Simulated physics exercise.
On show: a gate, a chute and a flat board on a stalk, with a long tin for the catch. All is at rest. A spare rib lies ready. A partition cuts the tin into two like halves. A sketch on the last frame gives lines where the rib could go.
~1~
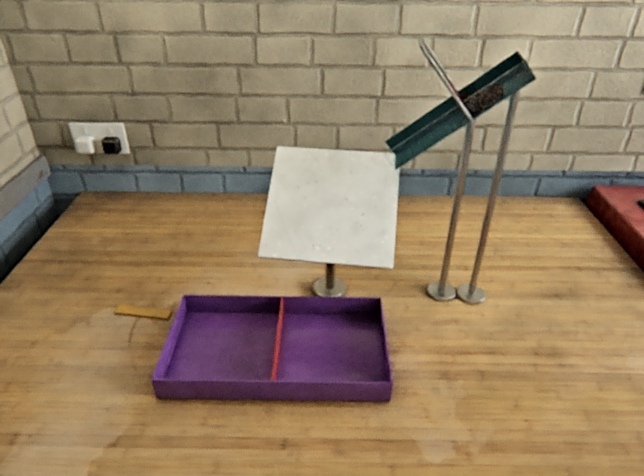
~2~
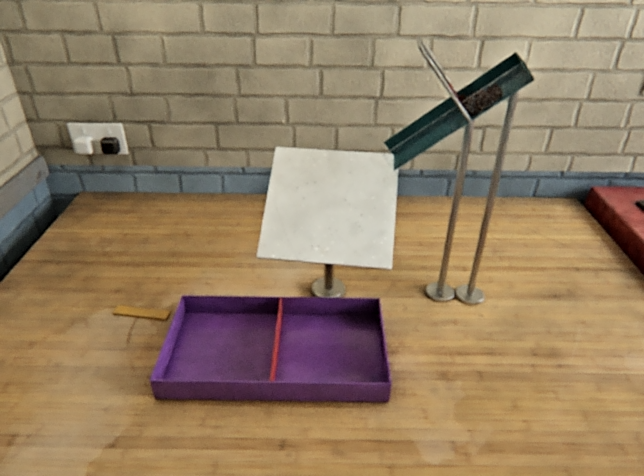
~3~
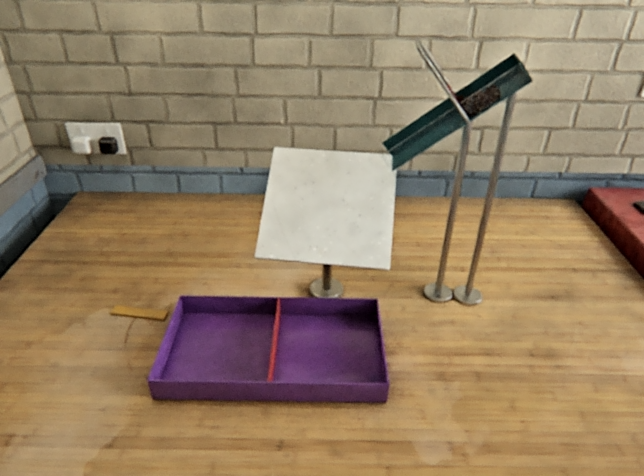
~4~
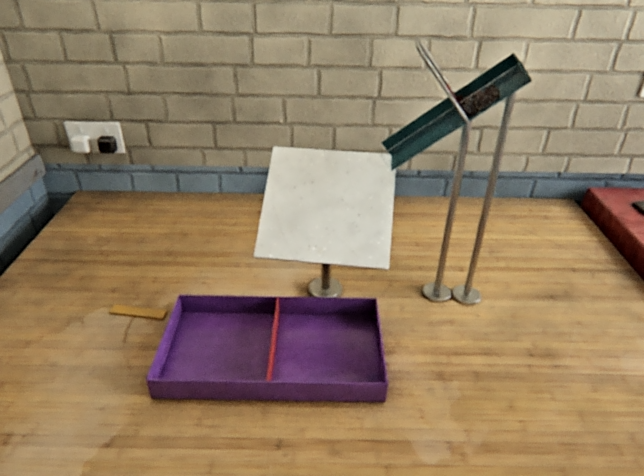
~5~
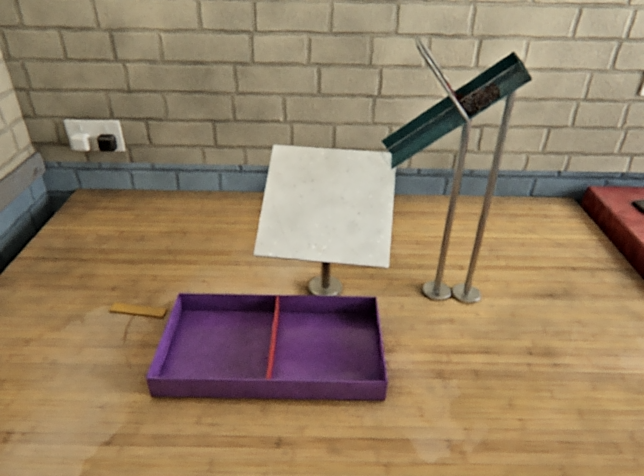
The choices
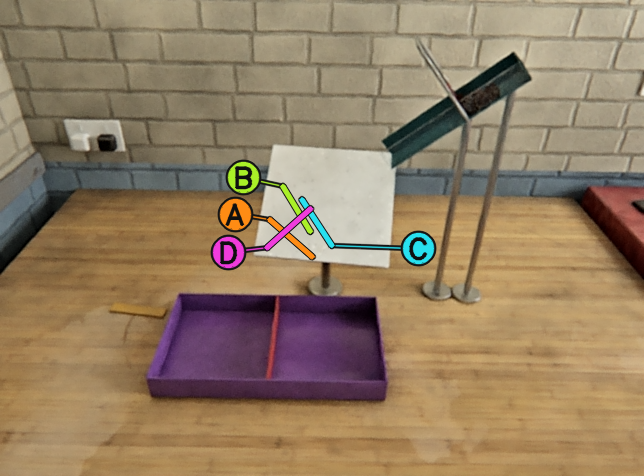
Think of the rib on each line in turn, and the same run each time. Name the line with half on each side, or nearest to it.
It is D.
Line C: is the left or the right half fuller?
More lands on the right.
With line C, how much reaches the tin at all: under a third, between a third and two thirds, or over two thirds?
It is over two thirds.
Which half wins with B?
More lands on the right.
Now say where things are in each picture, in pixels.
The first frame shows load behind the gate near (480, 104), allspice berries; lip of the chute near (395, 162), sloping fairly steeply.
The second frame shows middle of the board near (330, 204), tilted fairly steeply; middle of its low edge near (323, 263); of its high edge near (337, 151).
The third frame shows front corners of the tin near (148, 380) and (389, 384); front end of its middle wall near (268, 382); gate still shut near (452, 94).
The fourth frame shows middle of the load near (476, 105); lip near (392, 163).
The fifth frame shows middle of the load near (476, 104); lip near (392, 162).
On the marked copy, line A from (269, 219) to (312, 256); line B from (282, 186) to (310, 231); line C from (301, 199) to (331, 245); line D from (310, 208) to (266, 247).
With A, of what is caught, only a few in the left half, all but a few in the right.
With B, of what is caught, a small share in the left half, all but a few in the right.
With C, of what is caught, none at all in the left half, the whole lot in the right.
With D, of what is caught, close to half in the left half, close to half in the right.
